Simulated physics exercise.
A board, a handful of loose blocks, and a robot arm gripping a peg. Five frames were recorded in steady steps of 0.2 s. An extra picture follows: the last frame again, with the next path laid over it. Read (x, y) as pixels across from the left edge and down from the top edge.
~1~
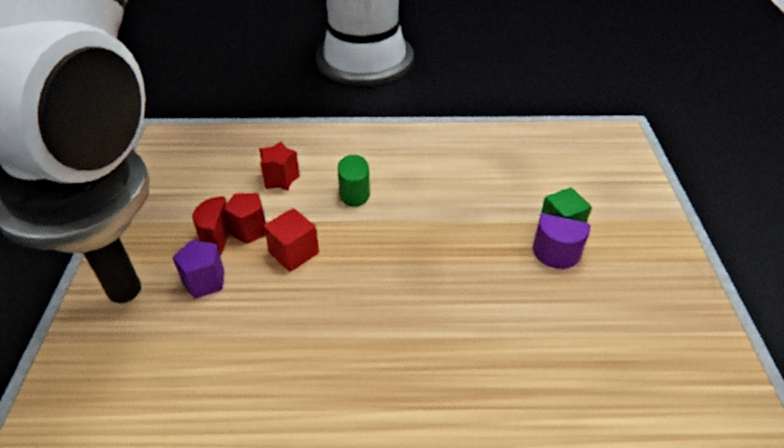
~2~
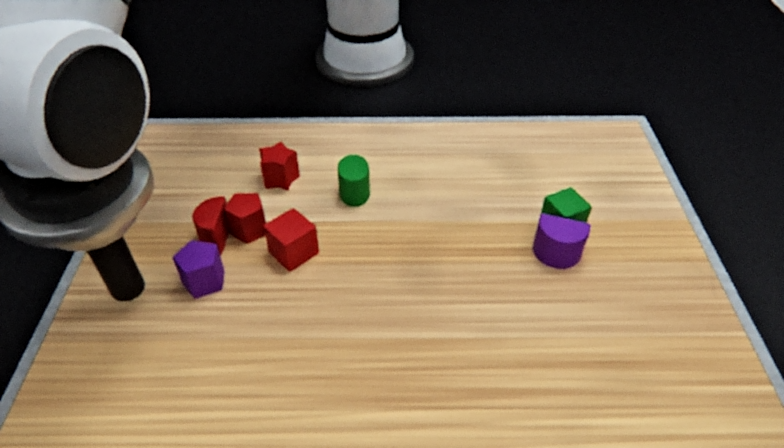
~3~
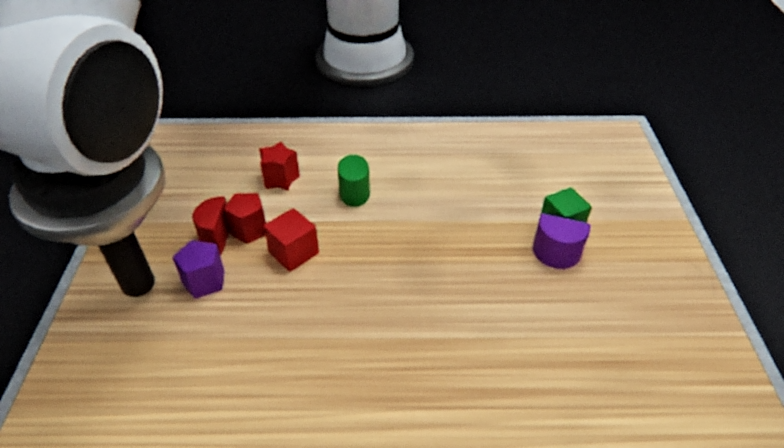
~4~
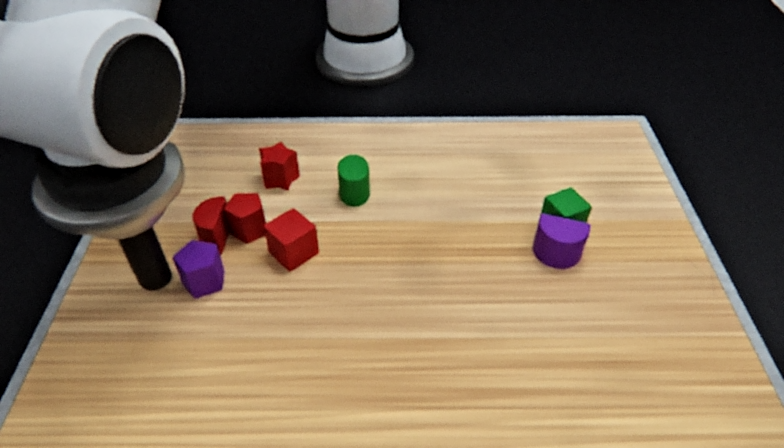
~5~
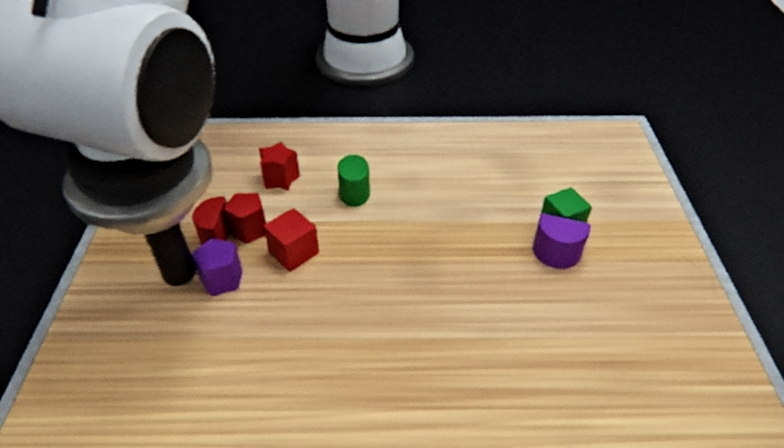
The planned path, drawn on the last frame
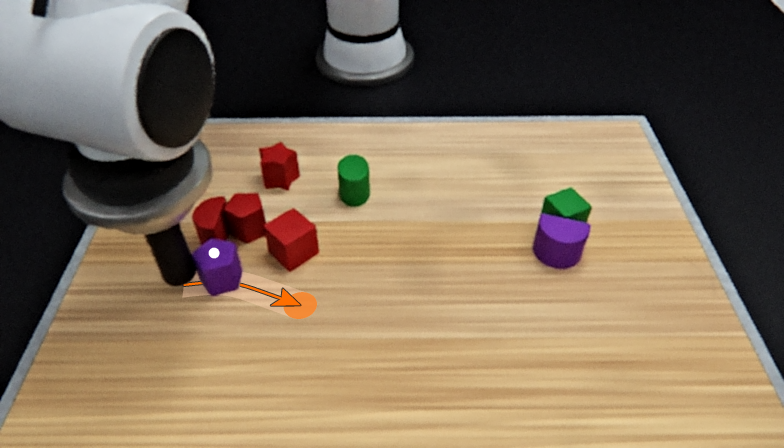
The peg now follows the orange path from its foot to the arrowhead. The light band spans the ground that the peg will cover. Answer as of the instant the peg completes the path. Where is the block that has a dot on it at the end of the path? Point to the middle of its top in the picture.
It ends at (323, 256).
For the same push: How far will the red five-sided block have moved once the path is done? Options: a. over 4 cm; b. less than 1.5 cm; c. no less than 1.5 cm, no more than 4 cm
The correct letter is b.
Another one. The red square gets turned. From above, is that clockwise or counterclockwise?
From above, the red square will be seen to turn anti-clockwise.
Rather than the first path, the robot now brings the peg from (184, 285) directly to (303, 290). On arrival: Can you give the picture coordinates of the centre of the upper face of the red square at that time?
Top centre: (311, 211).
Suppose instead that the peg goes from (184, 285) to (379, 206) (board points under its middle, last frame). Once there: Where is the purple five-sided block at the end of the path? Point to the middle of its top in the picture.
Roughly at (268, 250).
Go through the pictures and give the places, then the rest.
The first frame shows peg tip at (126, 292); block tops, red D-shaped block at (208, 211); purple five-sided block at (196, 255); red five-sided block at (244, 203); red square at (289, 225).
The second frame shows peg at (129, 290); blocks unchanged.
The third frame shows peg at (139, 286); blocks unchanged.
The fourth frame shows peg at (156, 280); blocks unchanged.
The fifth frame shows peg at (180, 275); red D-shaped block at (208, 211); purple five-sided block at (214, 253); red five-sided block at (244, 203); red square at (289, 225).
Path on the board, from (184, 285) over (245, 286) to (300, 305); the dot is on the purple five-sided block.
On the path given first. One third of the way, peg at (224, 273); purple five-sided block at (259, 251).
Two thirds of the way, peg at (262, 283); purple five-sided block at (298, 257), turned 15° anticlockwise; red square at (296, 224), turned 20° anticlockwise.
At the end, peg at (299, 296); red D-shaped block in place; purple five-sided block at (323, 256), turned 65° anticlockwise; red five-sided block in place; red square at (296, 224), turned 20° anticlockwise.
